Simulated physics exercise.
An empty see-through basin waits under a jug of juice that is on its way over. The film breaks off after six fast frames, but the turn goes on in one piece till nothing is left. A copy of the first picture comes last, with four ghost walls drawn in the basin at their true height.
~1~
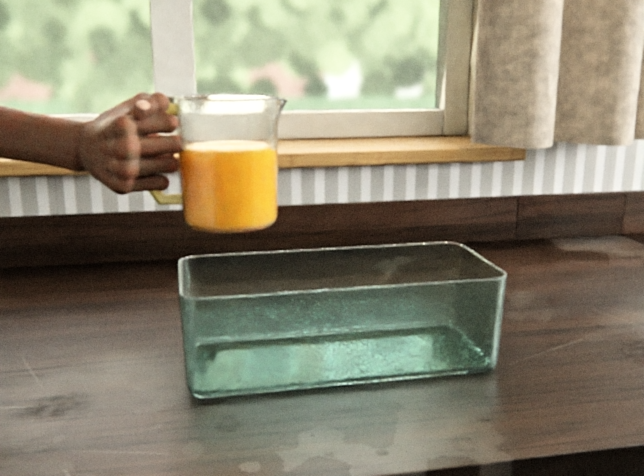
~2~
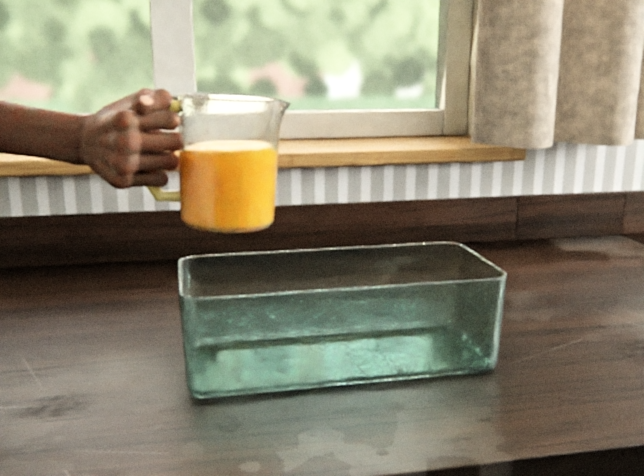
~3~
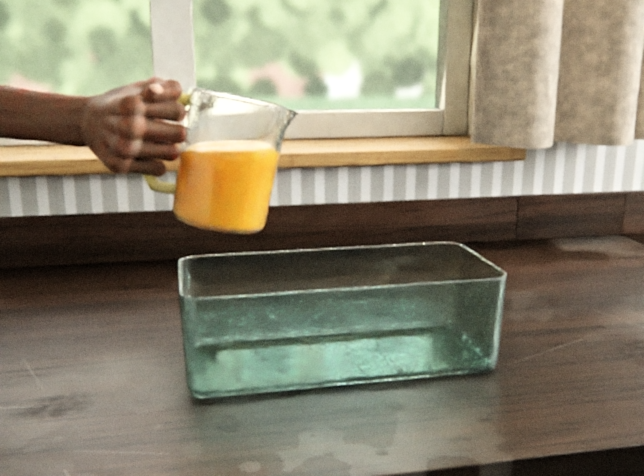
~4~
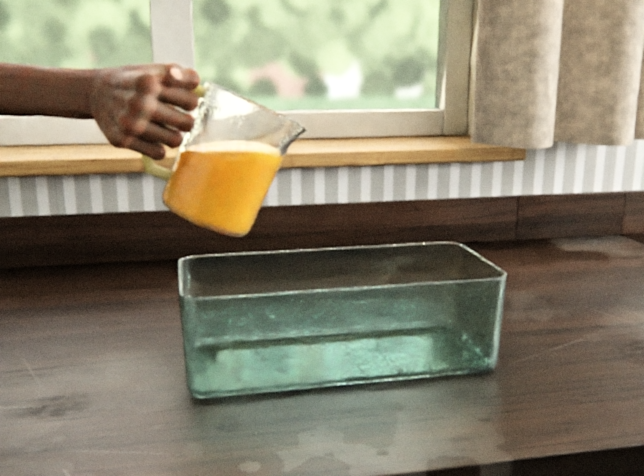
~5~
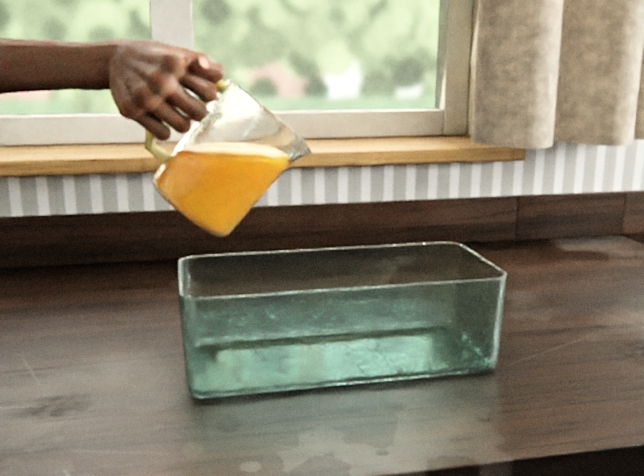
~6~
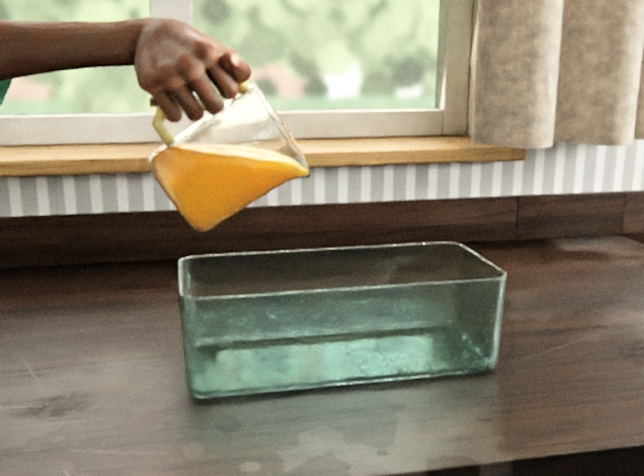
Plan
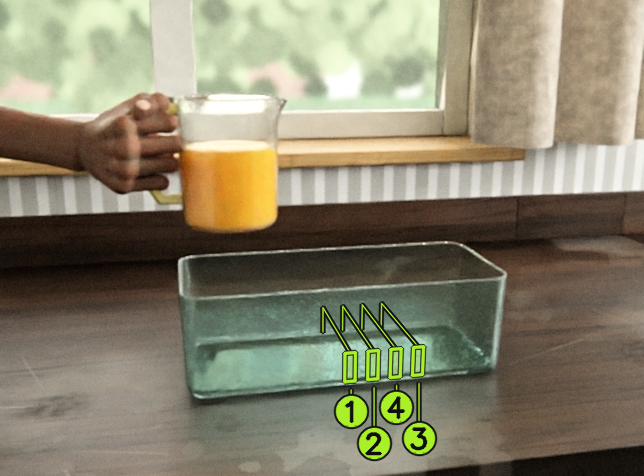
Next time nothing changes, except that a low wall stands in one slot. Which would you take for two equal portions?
Go for 2.
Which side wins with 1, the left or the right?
The right one.
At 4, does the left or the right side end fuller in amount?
More ends on the left.
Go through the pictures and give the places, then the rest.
Upright, lip at (285, 99); basin from (188, 395) to (495, 366); nothing has left yet, in the first frame.
Tipped about 3°, lip at (288, 102); nothing has left yet, in the second frame.
Tipped about 12°, lip at (296, 112); nothing has left yet, in the third frame.
Tipped about 25°, lip at (305, 129); nothing has left yet, in the fourth frame.
Tipped about 41°, lip at (310, 151); nothing has left yet, in the fifth frame.
Tipped about 58°, lip at (308, 175); nothing has left yet, in the sixth frame.
In lime, 1 at (351, 389); 2 at (374, 387); 3 at (419, 382); 4 at (396, 385).
With 1, about 7 % ends left of the wall and 92 % right of it.
With 2, about 52 % ends left of the wall and 48 % right of it.
With 3, about 86 % ends left of the wall and 10 % right of it; 4 % is lost outside.
With 4, about 89 % ends left of the wall and 7 % right of it; 4 % is lost outside.
